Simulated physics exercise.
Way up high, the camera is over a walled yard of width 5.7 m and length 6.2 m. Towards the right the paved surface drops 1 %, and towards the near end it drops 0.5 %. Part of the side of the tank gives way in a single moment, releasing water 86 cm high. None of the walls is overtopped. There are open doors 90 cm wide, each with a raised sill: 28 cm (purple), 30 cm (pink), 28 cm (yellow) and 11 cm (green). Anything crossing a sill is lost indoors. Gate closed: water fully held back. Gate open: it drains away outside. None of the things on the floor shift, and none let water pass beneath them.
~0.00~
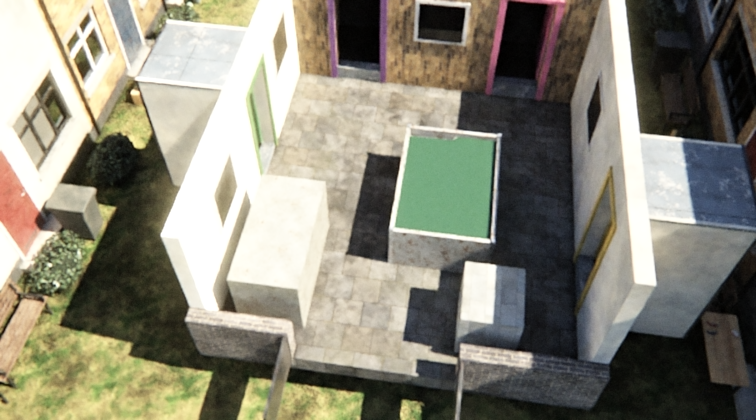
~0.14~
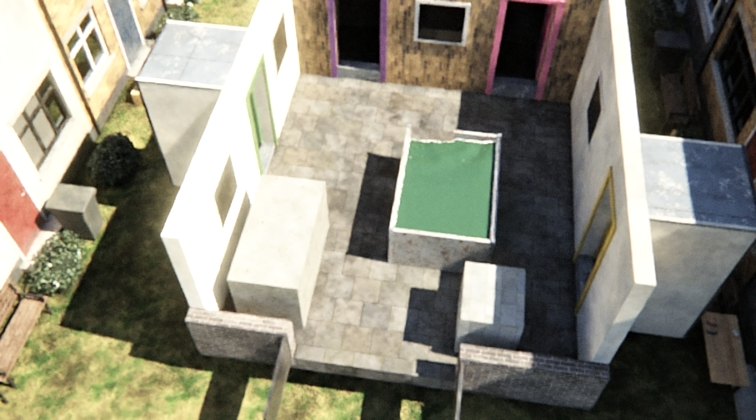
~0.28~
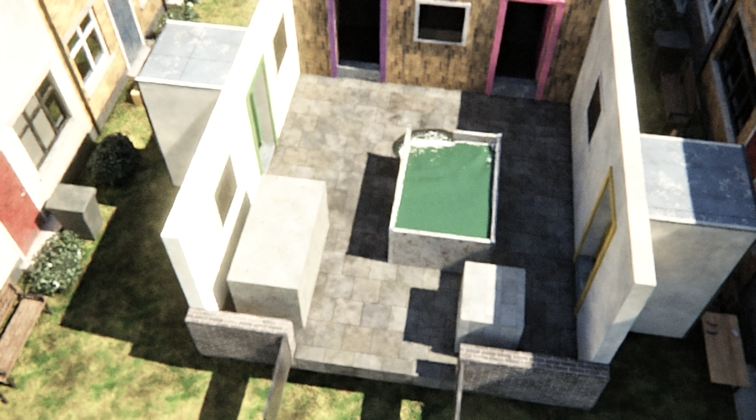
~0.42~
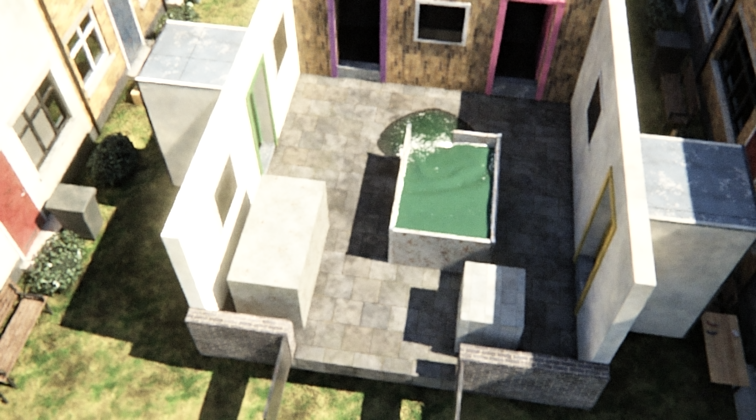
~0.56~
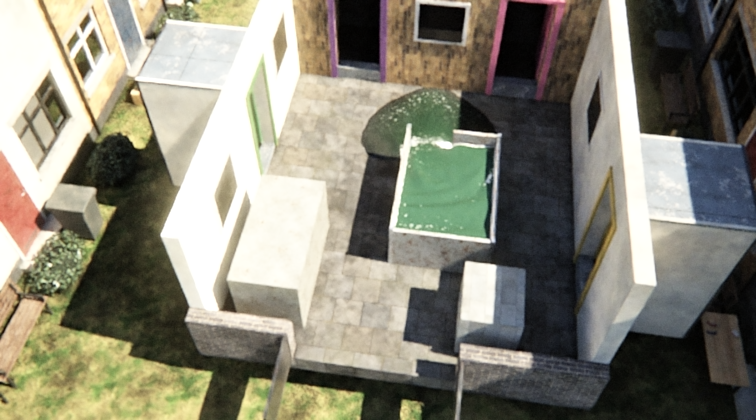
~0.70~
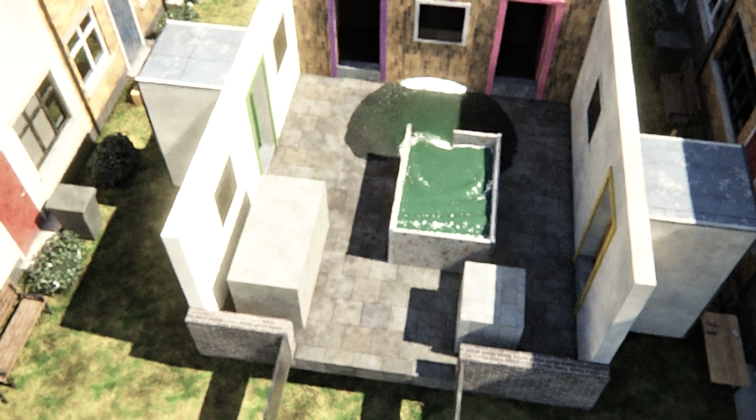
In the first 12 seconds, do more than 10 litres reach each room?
Purple door: Fails to top it. Pink door: Fails to top it. Yellow door: Fails to top it. Green door: Fails to top it.
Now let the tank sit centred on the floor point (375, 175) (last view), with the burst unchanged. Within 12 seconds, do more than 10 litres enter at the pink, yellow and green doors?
Lab note: Vs limit, pink door limit held; yellow door limit held; green door limit broken.
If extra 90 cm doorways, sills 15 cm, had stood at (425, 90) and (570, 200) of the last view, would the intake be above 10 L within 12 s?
In that order: Above, under.
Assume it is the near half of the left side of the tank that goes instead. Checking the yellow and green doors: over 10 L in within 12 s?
Result against the limit at yellow: Limit held; result at green: Limit broken.
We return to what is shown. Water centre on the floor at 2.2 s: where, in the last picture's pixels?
(433, 161).
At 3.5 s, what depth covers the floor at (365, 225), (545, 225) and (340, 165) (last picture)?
Around 1 cm, 4 cm and 3 cm.
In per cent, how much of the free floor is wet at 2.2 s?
Wet share: About 30 %.
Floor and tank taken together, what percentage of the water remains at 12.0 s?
80 %.
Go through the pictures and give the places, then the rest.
The first picture shows still water, 86 cm deep, in the tank at (448, 183).
In the second picture, water pours out on the tank's far side and has run 0.5 m, to a hidden place; typically 8 cm deep outside, 86 cm at the tank's back.
In the third picture, water pours out on the tank's far side and has run 0.9 m, to a hidden place; typically 11 cm deep outside, 86 cm at the tank's back.
In the fourth picture, water pours out on the tank's far side and has run 1.5 m, to (433, 111); typically 8 cm deep outside, 86 cm at the tank's back.
In the fifth picture, the front is at (427, 90), 2.1 m from the gap on the tank's far side; 3.7 m2 of floor is under water; 83 cm left at the back of the tank.
In the sixth picture, water pours out on the tank's far side and has run 2.3 m, to (393, 84); typically 5 cm deep outside, 75 cm at the tank's back.
After 1.4 s water covers 25 % of the floor and is deepest (44 cm) near (426, 159); purple door 25 cm at the sill, 0 L in, pink door 19 cm at the sill, 0 L in, yellow door not reached, green door not reached.
After 2.2 s water covers 30 % of the floor and is deepest (41 cm) near (559, 103); purple door 23 cm at the sill, 0 L in, pink door 20 cm at the sill, 0 L in, yellow door not reached, green door not reached.
After 3.5 s water covers 65 % of the floor and is deepest (27 cm) near (559, 103); purple door 17 cm at the sill, 0 L in, pink door 13 cm at the sill, 0 L in, yellow door 3 cm at the sill, 0 L in, green door 7 cm at the sill, 0 L in.
After 7.0 s water covers 95 % of the floor and is deepest (22 cm) near (575, 383); purple door 12 cm at the sill, 0 L in, pink door 10 cm at the sill, 0 L in, yellow door 4 cm at the sill, 0 L in, green door 6 cm at the sill, 0 L in.
After 12.0 s water covers 100 % of the floor and is deepest (13 cm) near (563, 382); purple door 7 cm at the sill, 0 L in, pink door 6 cm at the sill, 0 L in, yellow door 12 cm at the sill, 0 L in, green door 5 cm at the sill, 0 L in.
